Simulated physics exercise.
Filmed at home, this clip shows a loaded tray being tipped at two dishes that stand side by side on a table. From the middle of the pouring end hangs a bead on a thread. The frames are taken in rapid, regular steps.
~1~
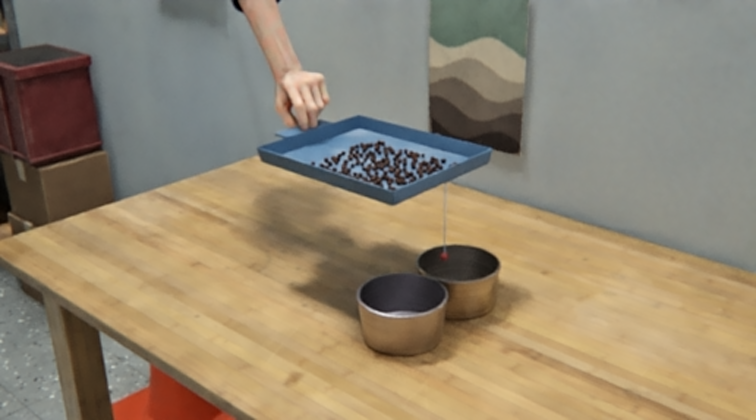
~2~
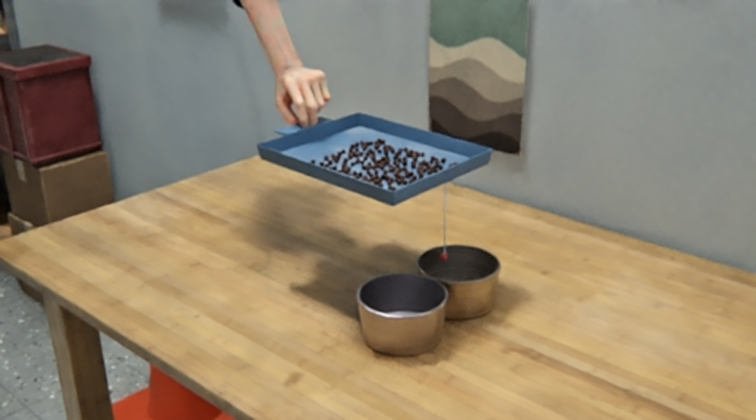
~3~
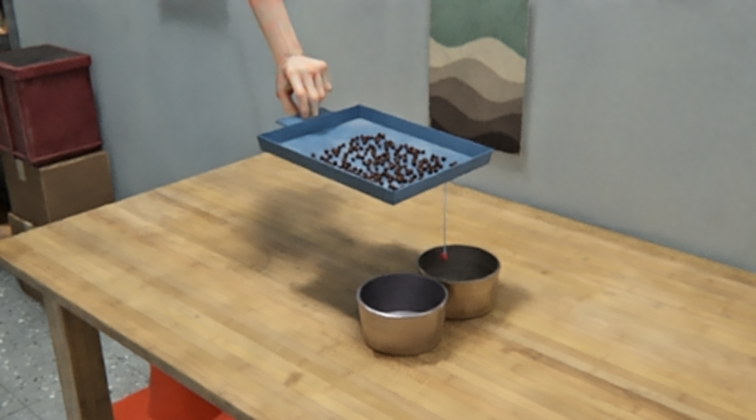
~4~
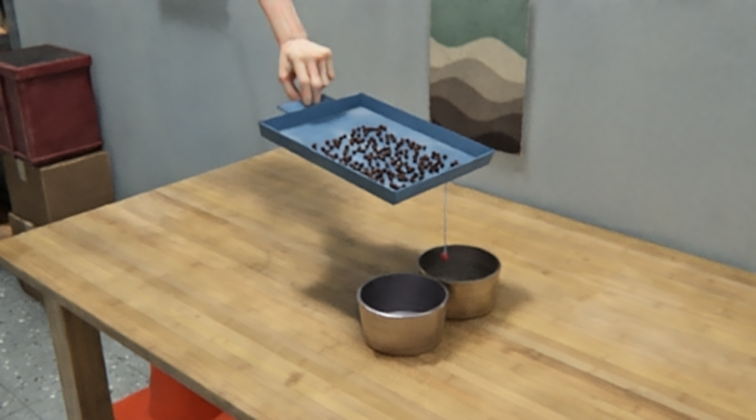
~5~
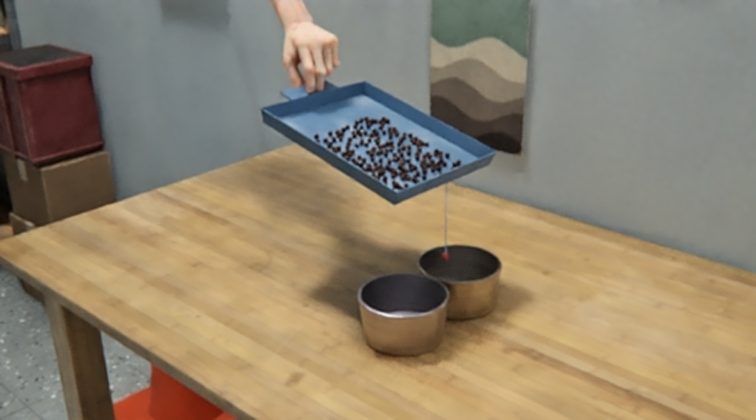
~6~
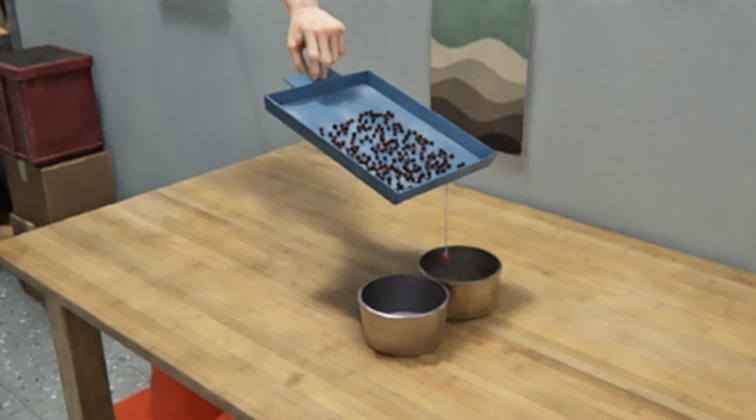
A blue tray of small dark berries, held level by a hand above two metal dishes on a wooden table, begins to tilt as the hand lifts its handle. The slope steepens steadily, and the berries shift toward the lower end, where a red bead hangs on a thread.
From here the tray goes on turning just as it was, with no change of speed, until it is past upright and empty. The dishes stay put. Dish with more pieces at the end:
Right.
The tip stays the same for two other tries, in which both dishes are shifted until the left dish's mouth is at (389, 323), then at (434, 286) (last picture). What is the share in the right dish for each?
Close to 50 in a hundred, then close to 40 in a hundred.
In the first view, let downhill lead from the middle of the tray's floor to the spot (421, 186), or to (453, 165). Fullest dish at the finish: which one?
Well, the dish on the left side comes out on top first, and then the dish on the right side does.
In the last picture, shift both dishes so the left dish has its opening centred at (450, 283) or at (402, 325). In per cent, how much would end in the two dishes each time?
Around 80 per cent for the first position, around 60 per cent for the second.
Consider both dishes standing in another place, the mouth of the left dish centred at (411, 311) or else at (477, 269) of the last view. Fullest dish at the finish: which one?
The rightmost dish, then the leftmost dish.
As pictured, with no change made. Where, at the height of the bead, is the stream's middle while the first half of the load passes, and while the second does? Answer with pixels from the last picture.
Half one: (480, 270), half two: (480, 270).
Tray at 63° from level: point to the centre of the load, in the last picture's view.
Mark it at roughly (441, 175) in the final frame.
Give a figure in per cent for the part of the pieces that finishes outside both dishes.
70 %.
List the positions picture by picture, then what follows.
The first frame shows corners of the pouring end at (393, 190) and (489, 149), level; middle of the load at (382, 168), allspice berries; left dish at (436, 325); right dish at (491, 291); bead on its thread at (444, 256).
The second frame shows corners of the pouring end at (393, 190) and (489, 149), level; middle of the load at (382, 167).
The third frame shows corners of the pouring end at (394, 190) and (489, 149), tipped barely, level across its low end; middle of the load at (382, 164).
The fourth frame shows corners of the pouring end at (395, 190) and (491, 150), tipped a little, level across its low end; middle of the load at (383, 159).
The fifth frame shows corners of the pouring end at (397, 190) and (493, 151), tipped a little, level across its low end; middle of the load at (386, 154).
The sixth frame shows corners of the pouring end at (399, 191) and (494, 153), tipped clearly, level across its low end; middle of the load at (391, 152), nearly all on the move; left dish at (438, 326); right dish at (493, 292).
Soon, tray tipped steeply; nearly all on the tray; a stray few outside both; a stray few in the air.
A while on, tray tipped past a quarter turn; about two thirds on the tray; a stray few in the right dish; a stray few outside both; about a third in the air.
Towards the end, tray tipped past a quarter turn; a small part in the left dish; about a quarter in the right dish; about two thirds outside both.
Finally, tray tipped past a quarter turn; a small part in the left dish; about a quarter in the right dish; about two thirds outside both.
